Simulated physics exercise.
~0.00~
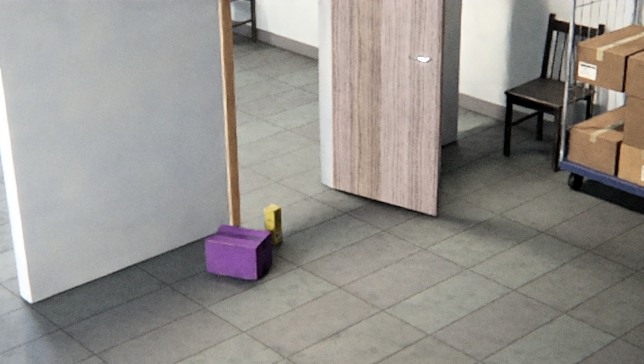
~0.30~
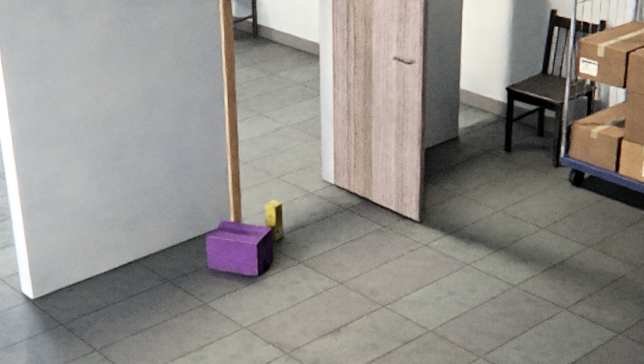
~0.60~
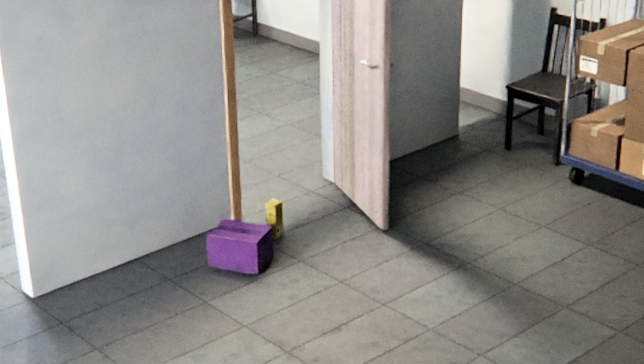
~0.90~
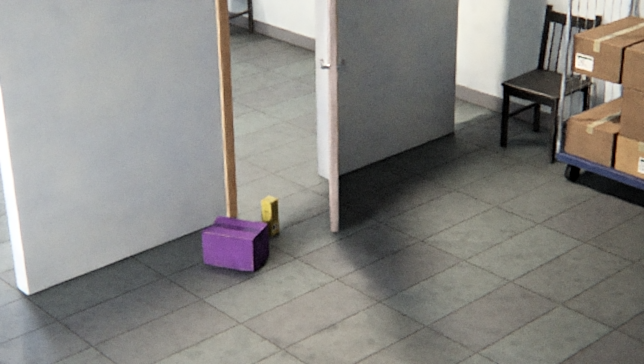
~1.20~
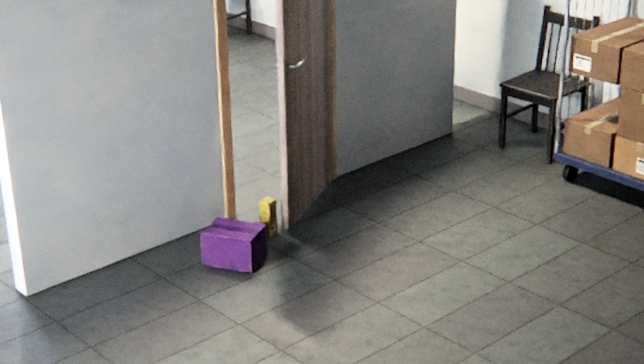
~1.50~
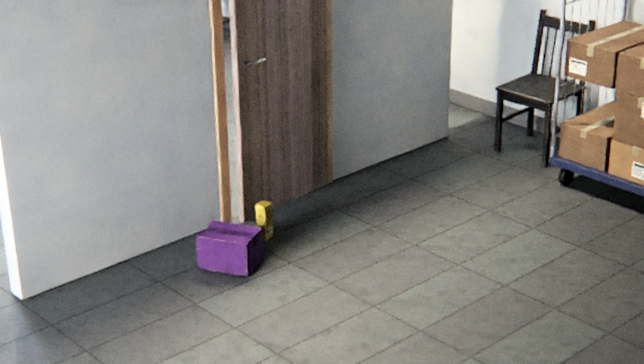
The clip opens on a room with a grey tiled floor, where a wood-grained door stands wide open in a pale wall. A purple parcel and a small yellow carton sit on the floor by the left side of the doorway, with a dark chair and a cart of brown boxes at the right. The door swings leftward, its shadow sweeping over the tiles, until it appears almost edge-on. It keeps turning, showing its darker face, and passes behind the two items, which stay put. Finally it is nearly shut, with only a narrow gap left.
